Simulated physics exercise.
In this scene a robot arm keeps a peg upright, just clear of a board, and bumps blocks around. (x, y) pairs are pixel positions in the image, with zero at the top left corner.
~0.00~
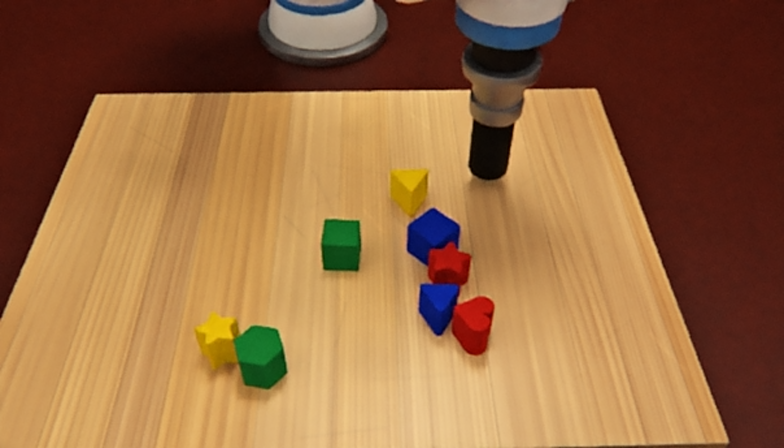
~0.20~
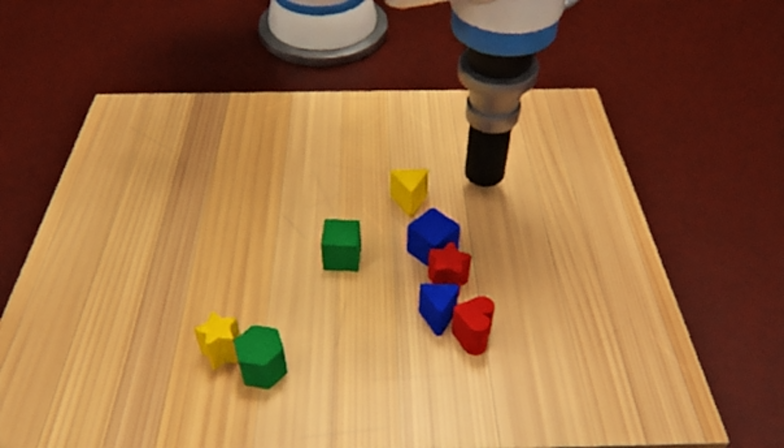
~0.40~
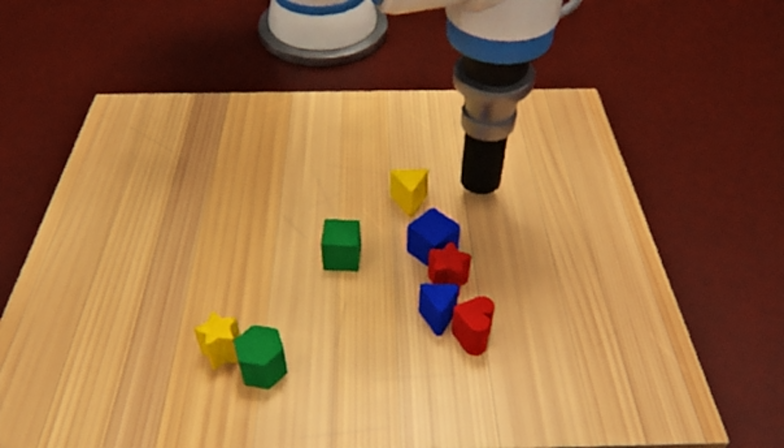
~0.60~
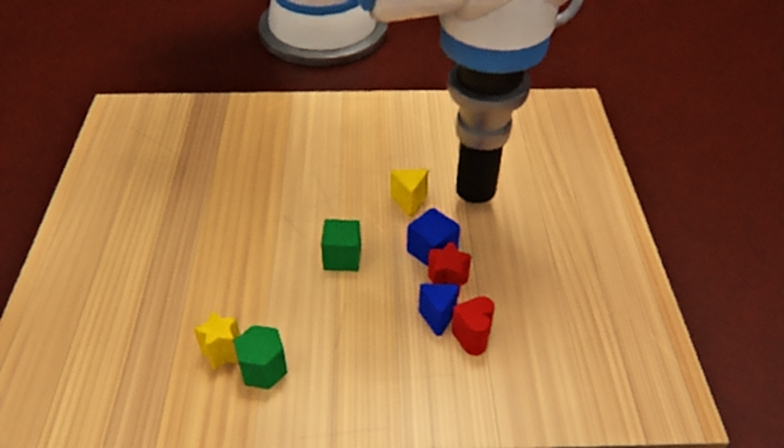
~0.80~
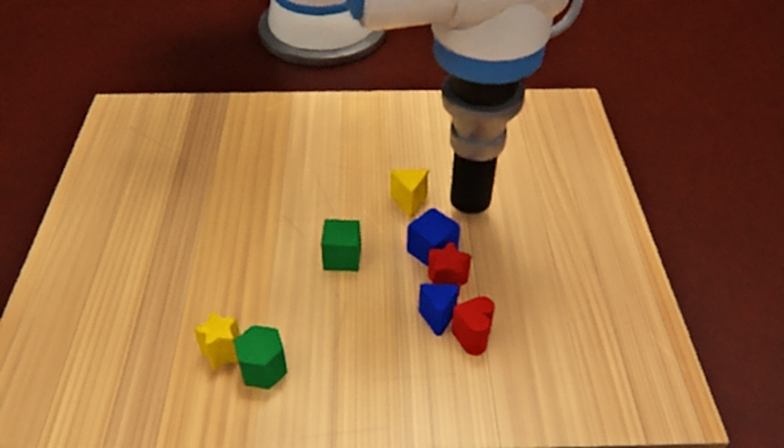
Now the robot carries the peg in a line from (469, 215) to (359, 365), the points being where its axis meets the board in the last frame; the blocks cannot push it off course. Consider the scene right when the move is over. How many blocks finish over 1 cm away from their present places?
The push moves three or more blocks more than 1 cm.
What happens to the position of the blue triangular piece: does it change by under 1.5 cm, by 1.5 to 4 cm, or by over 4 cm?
Shift of 1.5 to 4 cm.
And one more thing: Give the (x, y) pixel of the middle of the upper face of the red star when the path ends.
So, by the moment the path ends, you'll find the top centre of the red star at (441, 290).
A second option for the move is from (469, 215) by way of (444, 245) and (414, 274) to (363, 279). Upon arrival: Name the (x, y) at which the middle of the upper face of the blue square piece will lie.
I think it will end close to (343, 284).
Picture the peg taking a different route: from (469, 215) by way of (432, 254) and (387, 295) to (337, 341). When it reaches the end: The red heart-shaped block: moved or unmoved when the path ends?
The answer is that it remains undisturbed.
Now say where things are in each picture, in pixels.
In the first picture, peg tip at (488, 167); block tops, blue square piece at (434, 225); blue triangular piece at (440, 293); red star at (450, 257); red heart-shaped block at (477, 312).
In the second picture, peg at (484, 174); blocks unchanged.
In the third picture, peg at (480, 181); blocks unchanged.
In the fourth picture, peg at (476, 190); blocks unchanged.
In the fifth picture, peg at (471, 200); blue square piece at (434, 225); blue triangular piece at (440, 293); red star at (450, 257); red heart-shaped block at (477, 312).
The first path, step by step. One third of the way, peg at (437, 244); blue square piece at (403, 251), turned 15° clockwise; red star at (450, 265), turned 25° anticlockwise.
Two thirds of the way, peg at (400, 294); blue square piece at (355, 281), turned 55° clockwise; blue triangular piece at (442, 320); red star at (441, 290); red heart-shaped block at (481, 315), turned 20° anticlockwise.
At the end, peg at (359, 351); blue square piece at (346, 284), turned 70° clockwise; blue triangular piece at (442, 320); red star at (441, 290), turned 120° anticlockwise; red heart-shaped block at (481, 315), turned 20° anticlockwise.
